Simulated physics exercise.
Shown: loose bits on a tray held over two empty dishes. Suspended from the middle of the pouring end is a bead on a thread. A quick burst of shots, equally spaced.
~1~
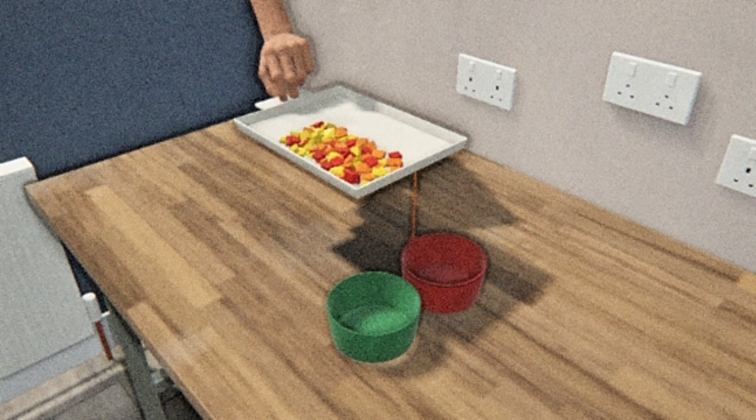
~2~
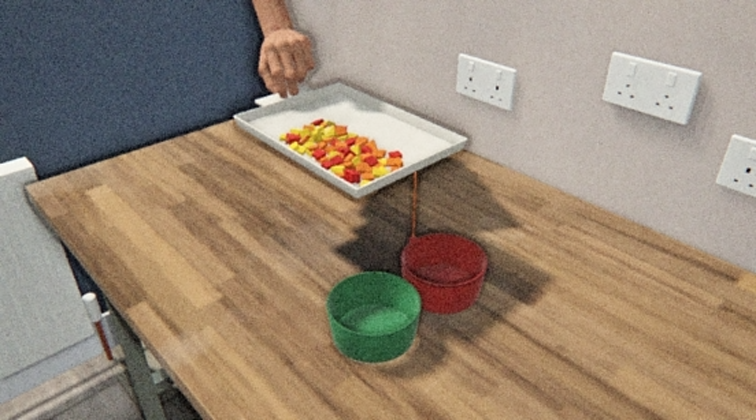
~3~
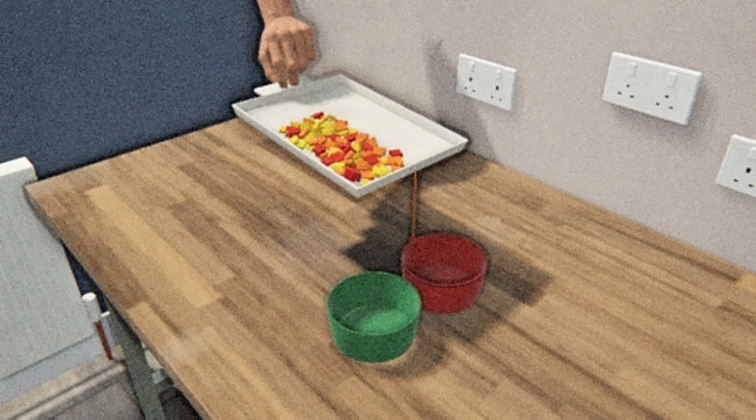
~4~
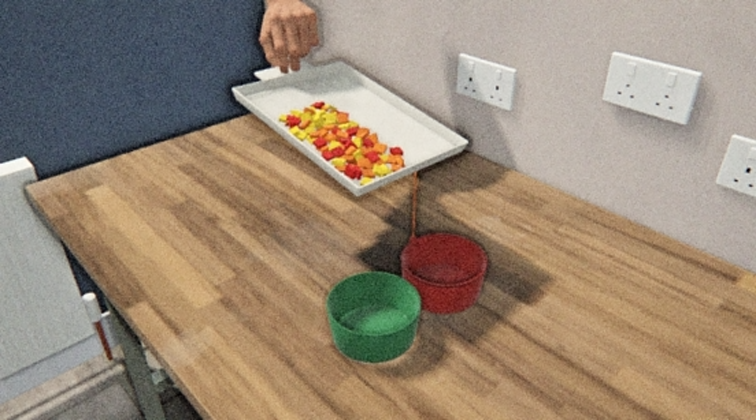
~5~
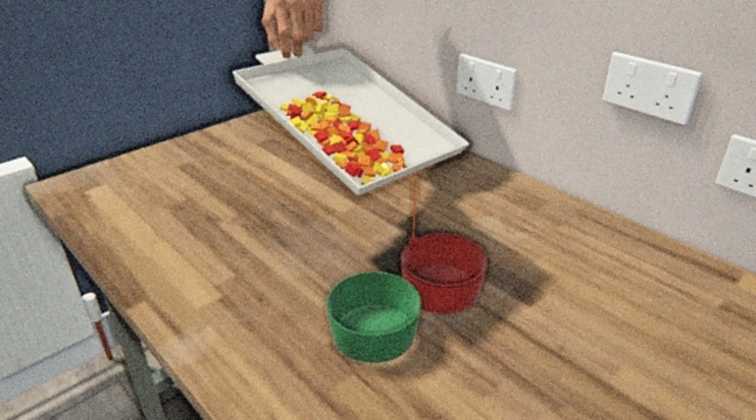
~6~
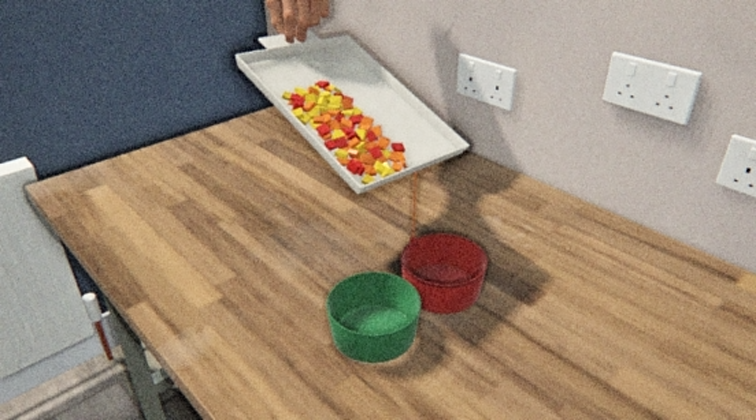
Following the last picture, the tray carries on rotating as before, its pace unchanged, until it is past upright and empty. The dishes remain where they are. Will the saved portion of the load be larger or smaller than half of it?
Compared with the spill, the catch will be larger.
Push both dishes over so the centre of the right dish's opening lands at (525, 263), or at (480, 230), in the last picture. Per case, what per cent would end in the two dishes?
You'd end up with around 10 per cent and then around 80 per cent.
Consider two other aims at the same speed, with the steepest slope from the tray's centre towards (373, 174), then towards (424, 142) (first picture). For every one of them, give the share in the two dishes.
Roughly 80 per cent, and 20 per cent.
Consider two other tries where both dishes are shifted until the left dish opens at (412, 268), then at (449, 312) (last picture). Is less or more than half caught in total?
Try 1: In excess of half; try 2: Not up to half.
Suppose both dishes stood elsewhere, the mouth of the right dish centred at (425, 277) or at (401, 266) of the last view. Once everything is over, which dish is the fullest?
Well, first the right-hand one, then the right-hand one.
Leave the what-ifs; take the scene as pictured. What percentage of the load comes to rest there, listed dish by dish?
The left dish ends with 0 per cent of the load and the right dish with 60 per cent.
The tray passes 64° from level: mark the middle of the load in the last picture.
Centre estimate: (413, 156).
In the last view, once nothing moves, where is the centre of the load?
Resting centre, last frame: Roughly (448, 288).
Soon, tray tipped steeply; nearly all on the tray; a small part in the air.
A while on, tray tipped past a quarter turn; about a quarter on the tray; a stray few in the left dish; about a third in the right dish; about a quarter outside both; about a quarter in the air.
Towards the end, tray tipped past a quarter turn; a small part in the left dish; about two thirds in the right dish; about a third outside both.
Finally, tray tipped past a quarter turn; a small part in the left dish; about two thirds in the right dish; about a third outside both.
